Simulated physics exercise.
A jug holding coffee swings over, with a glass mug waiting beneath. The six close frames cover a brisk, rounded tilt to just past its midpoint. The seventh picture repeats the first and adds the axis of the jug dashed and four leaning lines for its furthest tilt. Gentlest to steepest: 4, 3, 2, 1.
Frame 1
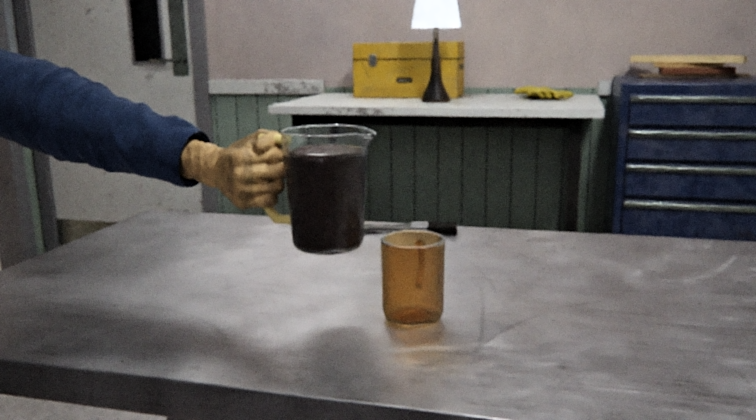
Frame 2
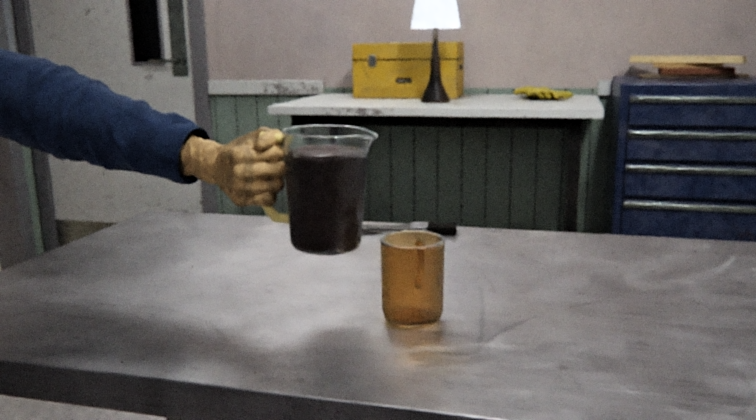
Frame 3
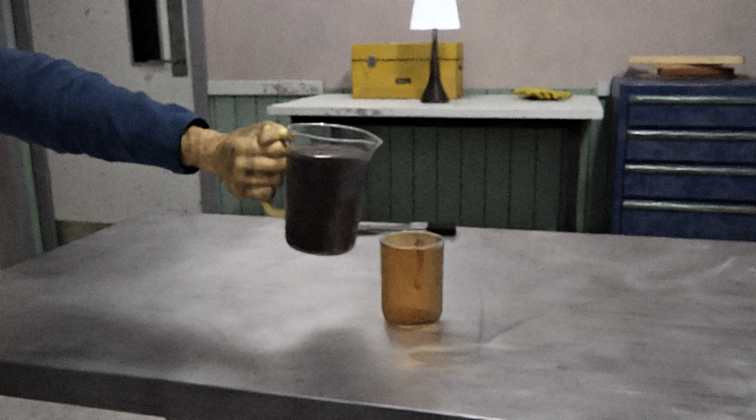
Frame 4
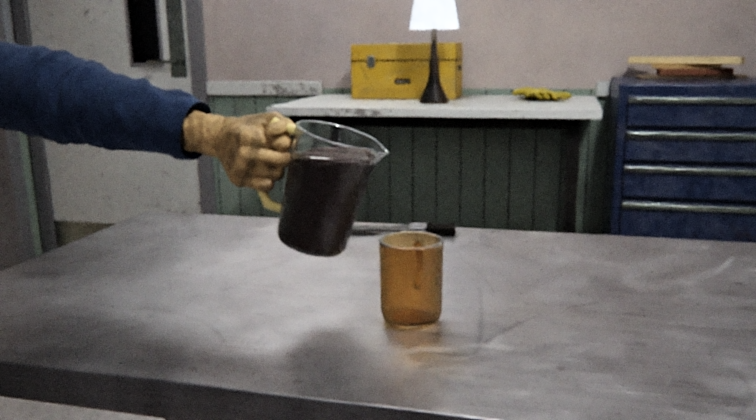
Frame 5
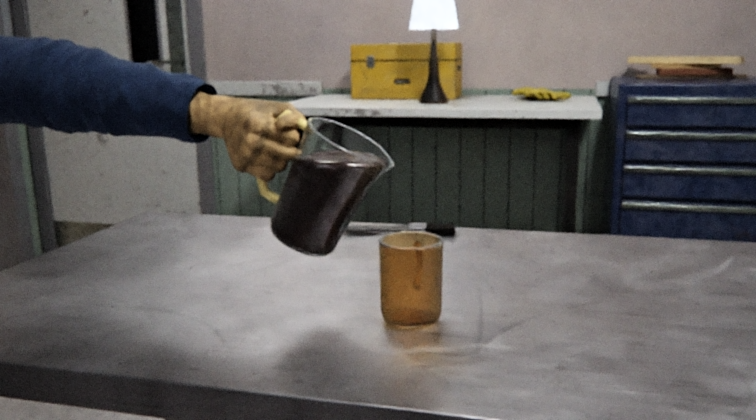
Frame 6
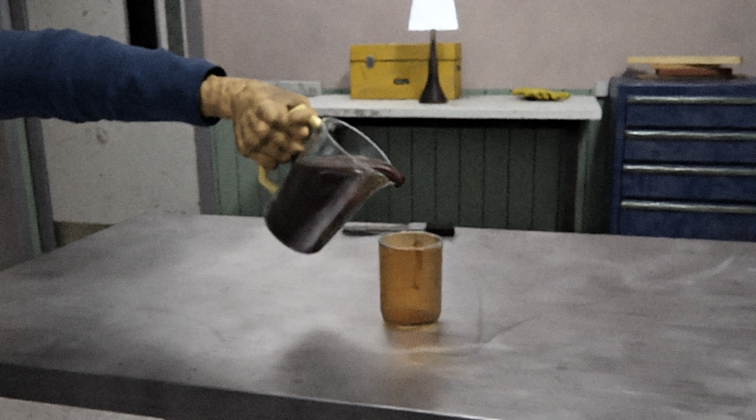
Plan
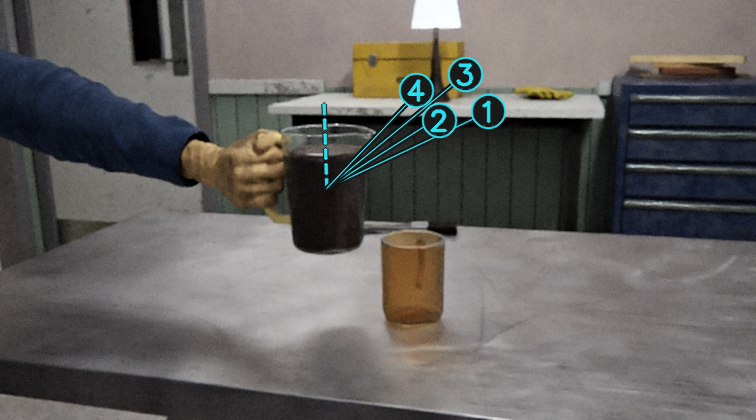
A gloved hand holding a clear jug of dark coffee above and to the left of an amber glass mug tilted it steadily to the right, until the coffee just came over the lip.
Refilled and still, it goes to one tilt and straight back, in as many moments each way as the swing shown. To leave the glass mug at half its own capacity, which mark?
The best line is 2.
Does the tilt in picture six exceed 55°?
No, it does not.
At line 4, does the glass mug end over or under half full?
Under half.
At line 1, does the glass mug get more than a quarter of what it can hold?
Yes, clearly.
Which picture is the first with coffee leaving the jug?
In picture 6.
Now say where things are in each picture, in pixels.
In the first frame, upright, lip at (374, 134); rim of the glass mug round (413, 238); nothing has left yet.
In the second frame, tipped about 2°, lip at (375, 136); nothing has left yet.
In the third frame, tipped about 8°, lip at (380, 142); nothing has left yet.
In the fourth frame, tipped about 17°, lip at (386, 152); nothing has left yet.
In the fifth frame, tipped about 28°, lip at (392, 166); nothing has left yet.
In the sixth frame, tipped about 39°, lip at (395, 181); coffee is over the lip, down to (399, 185).
In cyan, 1 at (472, 119); 2 at (423, 126); 3 at (451, 85); 4 at (406, 104).
With 1, the glass mug ends with about 69 % of what it can hold; 3 % of the coffee is spilt.
With 2, the glass mug ends with about 51 % of what it can hold.
With 3, the glass mug ends with about 35 % of what it can hold.
With 4, the glass mug ends with about 26 % of what it can hold.
